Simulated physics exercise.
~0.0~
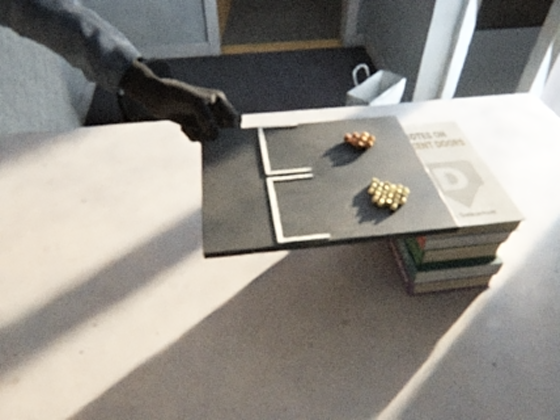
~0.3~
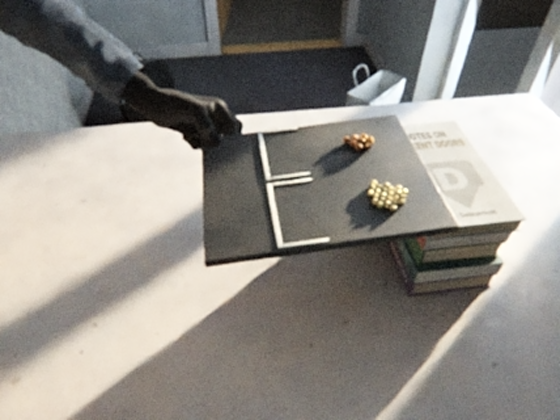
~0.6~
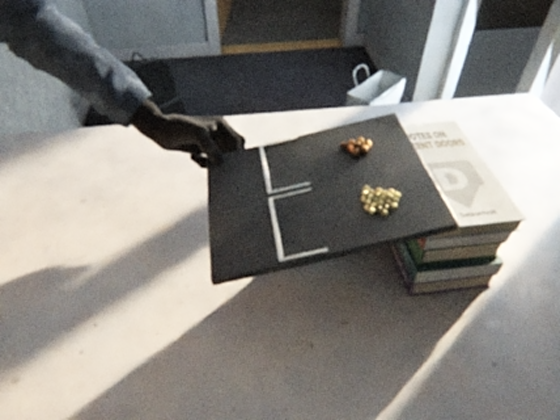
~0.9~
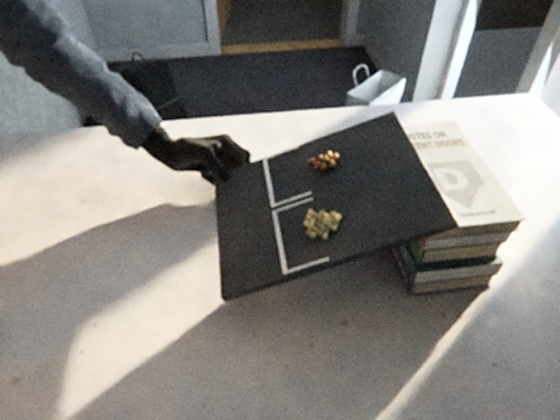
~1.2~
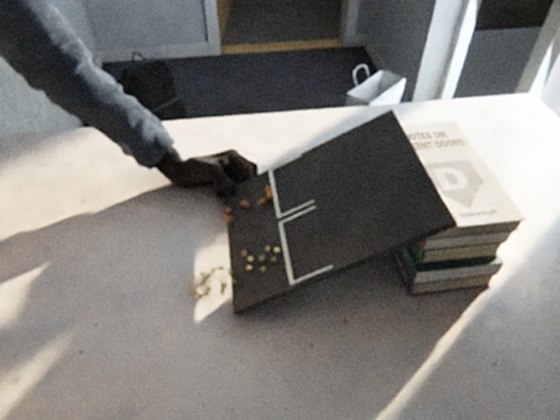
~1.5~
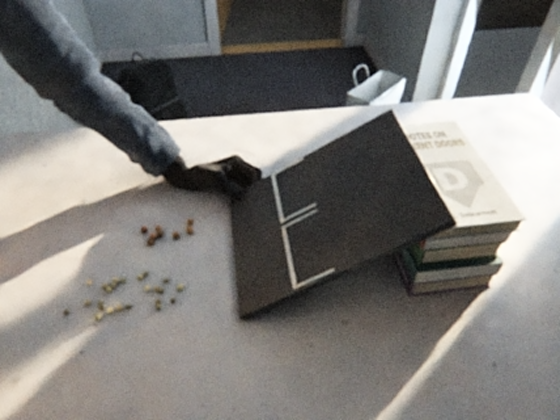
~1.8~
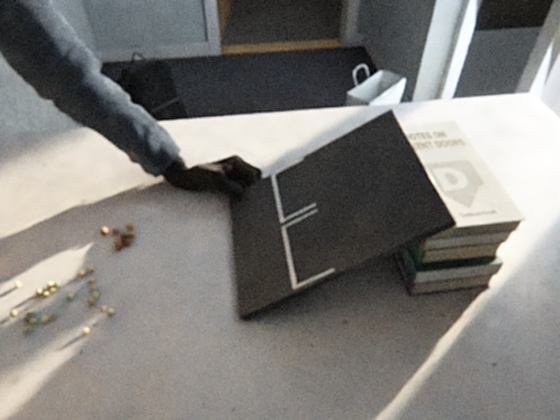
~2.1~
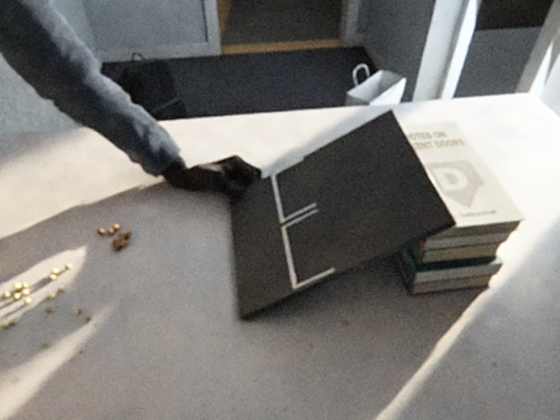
A gloved hand lowers the free end of a dark board, whose other end rests on a stack of books, with a heap of gold pieces at the front and a smaller coppery heap behind. As the slope steepens, both heaps start sliding left toward the white strips. They pass over the strips, break apart and spill off the low edge onto the pale counter. The board comes to rest tilted, the hand still at its lower end. The pieces spread farther left, the gold ones scattering widest, and finish on the counter with none held back.
